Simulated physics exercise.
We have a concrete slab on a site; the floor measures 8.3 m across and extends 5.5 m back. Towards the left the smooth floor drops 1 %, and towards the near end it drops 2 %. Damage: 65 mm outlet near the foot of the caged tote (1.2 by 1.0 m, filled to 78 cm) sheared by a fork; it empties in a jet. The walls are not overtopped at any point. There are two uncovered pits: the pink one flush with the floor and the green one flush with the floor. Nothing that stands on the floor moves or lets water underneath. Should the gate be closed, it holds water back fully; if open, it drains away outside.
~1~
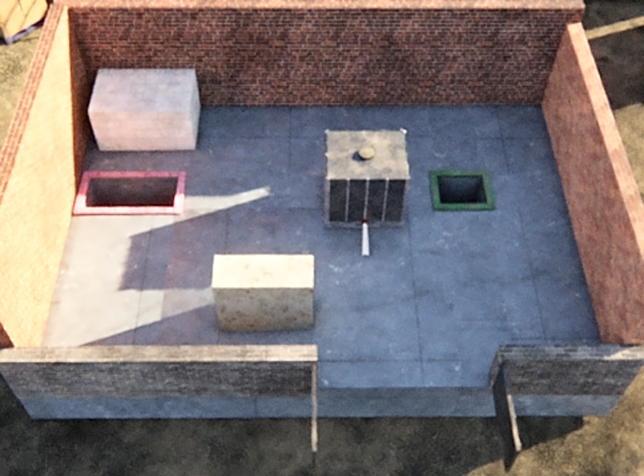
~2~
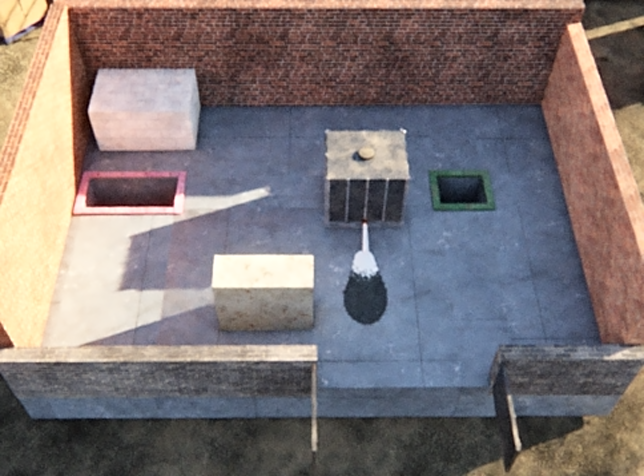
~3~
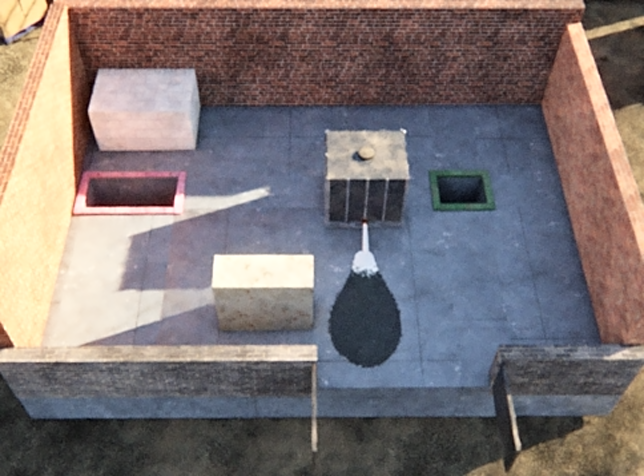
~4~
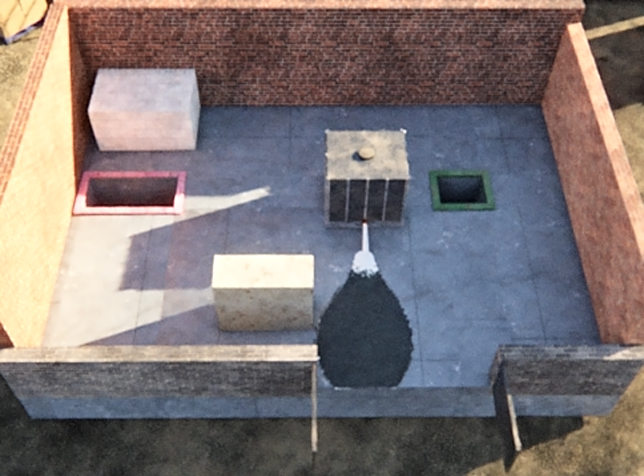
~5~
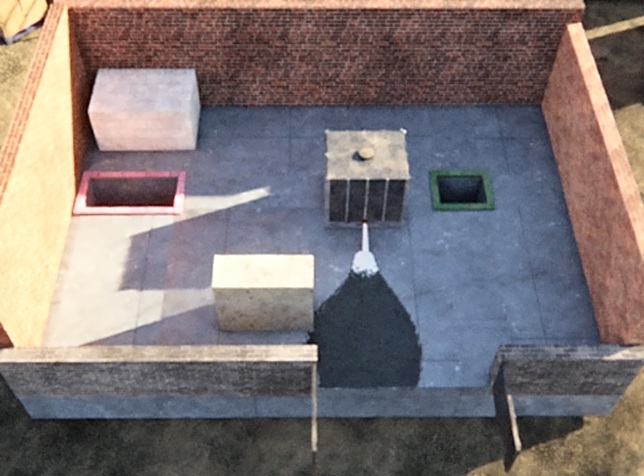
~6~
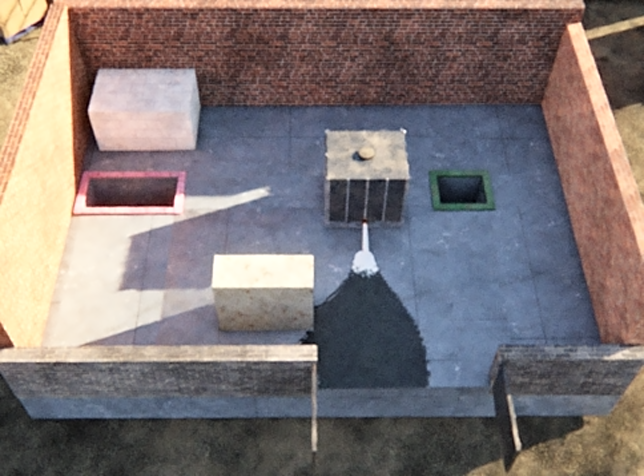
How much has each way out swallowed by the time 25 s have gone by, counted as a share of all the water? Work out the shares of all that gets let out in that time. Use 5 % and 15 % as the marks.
The gate opening takes more than 15 %; the pink pit takes less than 5 %; the green pit takes not even 5 %.
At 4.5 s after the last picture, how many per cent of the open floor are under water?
Near 10 per cent of the floor.
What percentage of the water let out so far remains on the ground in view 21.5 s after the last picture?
Share: About 24 %.
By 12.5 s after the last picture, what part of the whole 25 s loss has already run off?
Share gone: Close to 60 %.
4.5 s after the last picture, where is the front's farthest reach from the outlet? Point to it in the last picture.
At about (184, 374).
Then, 1.5 s after the last picture water covers 5 % of the floor and is deepest (2 cm) near (364, 260); gone so far, the gate opening 9 %, the pink pit 0 %, the green pit 0 %.
Then, 4.5 s after the last picture water covers 10 % of the floor and is deepest (2 cm) near (364, 260); gone so far, the gate opening 20 %, the pink pit 0 %, the green pit 0 %.
Then, 8.5 s after the last picture water covers 10 % of the floor and is deepest (2 cm) near (364, 260); gone so far, the gate opening 34 %, the pink pit 0 %, the green pit 0 %.
Then, 12.5 s after the last picture water covers 10 % of the floor and is deepest (2 cm) near (364, 260); gone so far, the gate opening 47 %, the pink pit 0 %, the green pit 0 %.
Then, 21.5 s after the last picture water covers 10 % of the floor and is deepest (3 cm) near (34, 375); gone so far, the gate opening 76 %, the pink pit 0 %, the green pit 0 %.
